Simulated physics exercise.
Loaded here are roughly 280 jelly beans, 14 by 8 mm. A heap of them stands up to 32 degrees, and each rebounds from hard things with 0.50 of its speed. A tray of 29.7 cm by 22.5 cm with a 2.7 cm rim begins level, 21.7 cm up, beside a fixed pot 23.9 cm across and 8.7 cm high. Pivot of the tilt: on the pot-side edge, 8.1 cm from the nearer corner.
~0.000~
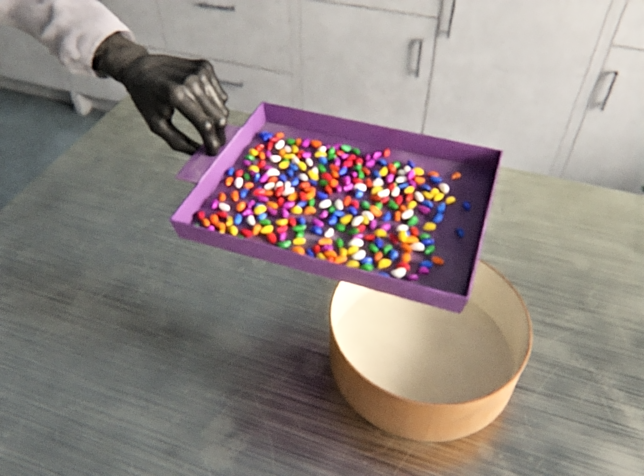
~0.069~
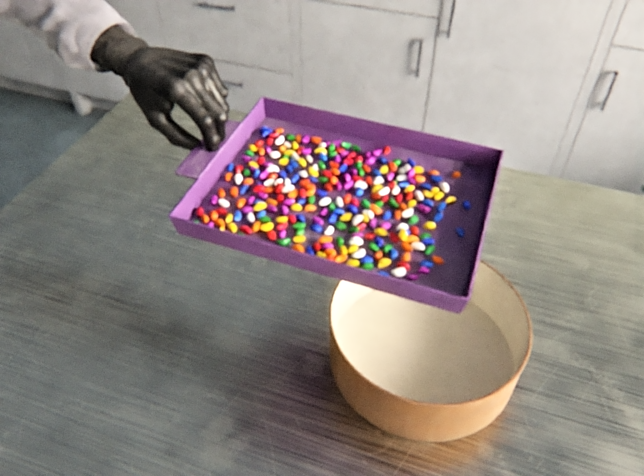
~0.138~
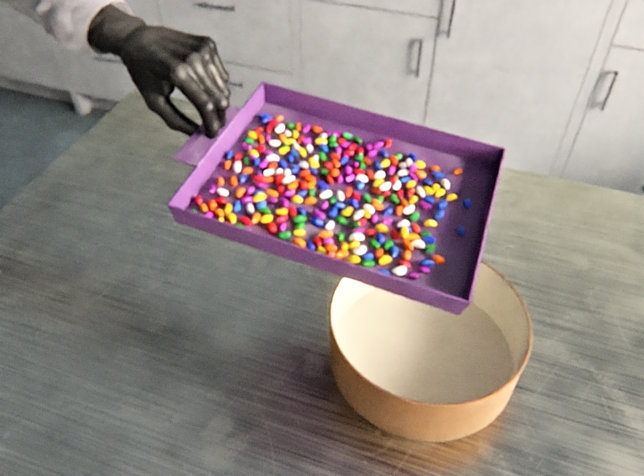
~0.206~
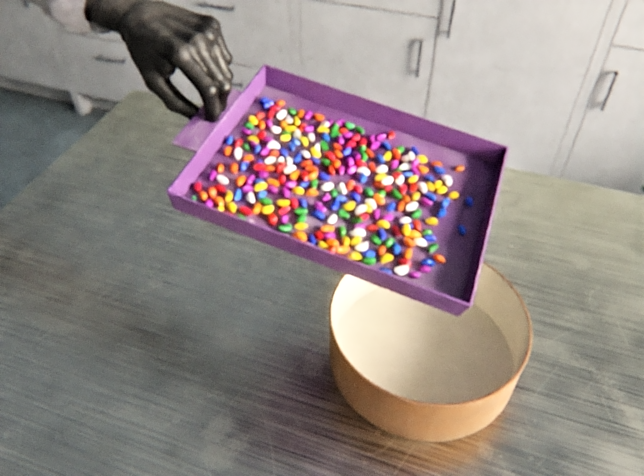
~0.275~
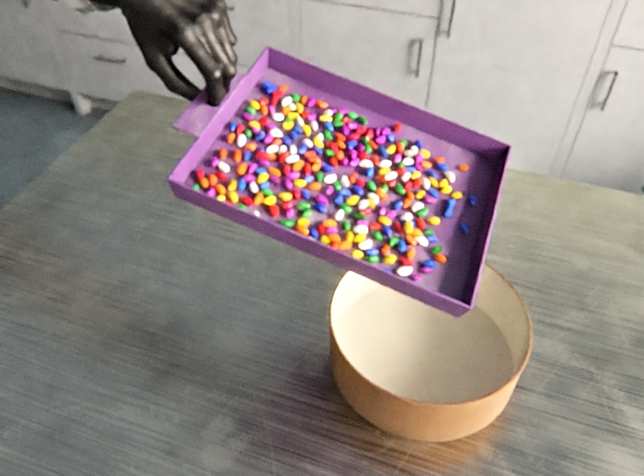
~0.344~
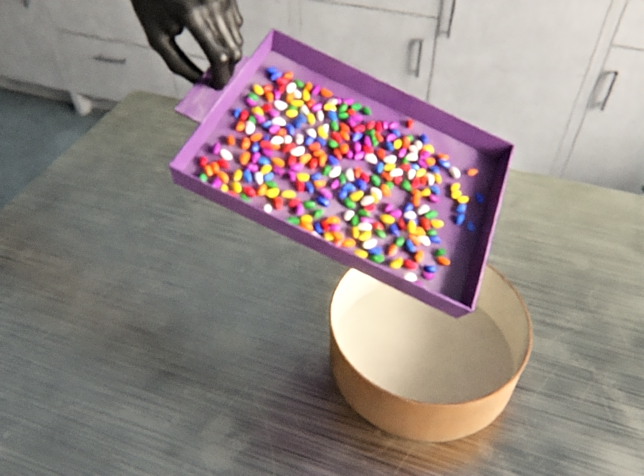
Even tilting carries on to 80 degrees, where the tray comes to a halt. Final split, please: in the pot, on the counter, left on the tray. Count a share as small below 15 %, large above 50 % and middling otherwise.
Pot: Middling. Counter: Middling. Left on the tray: Middling.
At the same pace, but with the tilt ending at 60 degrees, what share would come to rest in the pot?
It would be near 15 per cent.
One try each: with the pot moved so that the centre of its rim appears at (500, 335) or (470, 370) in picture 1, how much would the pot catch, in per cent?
Close to 65 in a hundred, then close to 65 in a hundred.
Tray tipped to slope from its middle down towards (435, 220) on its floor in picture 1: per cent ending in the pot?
Roughly 25 per cent.
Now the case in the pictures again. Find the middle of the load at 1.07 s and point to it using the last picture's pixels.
I'd put it close to (475, 263).
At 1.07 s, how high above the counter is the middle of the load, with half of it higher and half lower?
Around 24 cm up.
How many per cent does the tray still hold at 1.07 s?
About 90% of the load.
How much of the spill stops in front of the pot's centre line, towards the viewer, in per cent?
Share: Some 90 %.
Then, at 0.78 s, tilt 48 degrees; the tray holds 100 %, the pot 0 %.
After 1.07 s, tilt 67 degrees; the tray holds 90 %, the pot 0 %.
After 1.47 s, tilt 80 degrees; the tray holds 55 %, the pot 20 %.
In the end, at 2.8 s, pot 40 %, counter 30 %, tray 35 %.
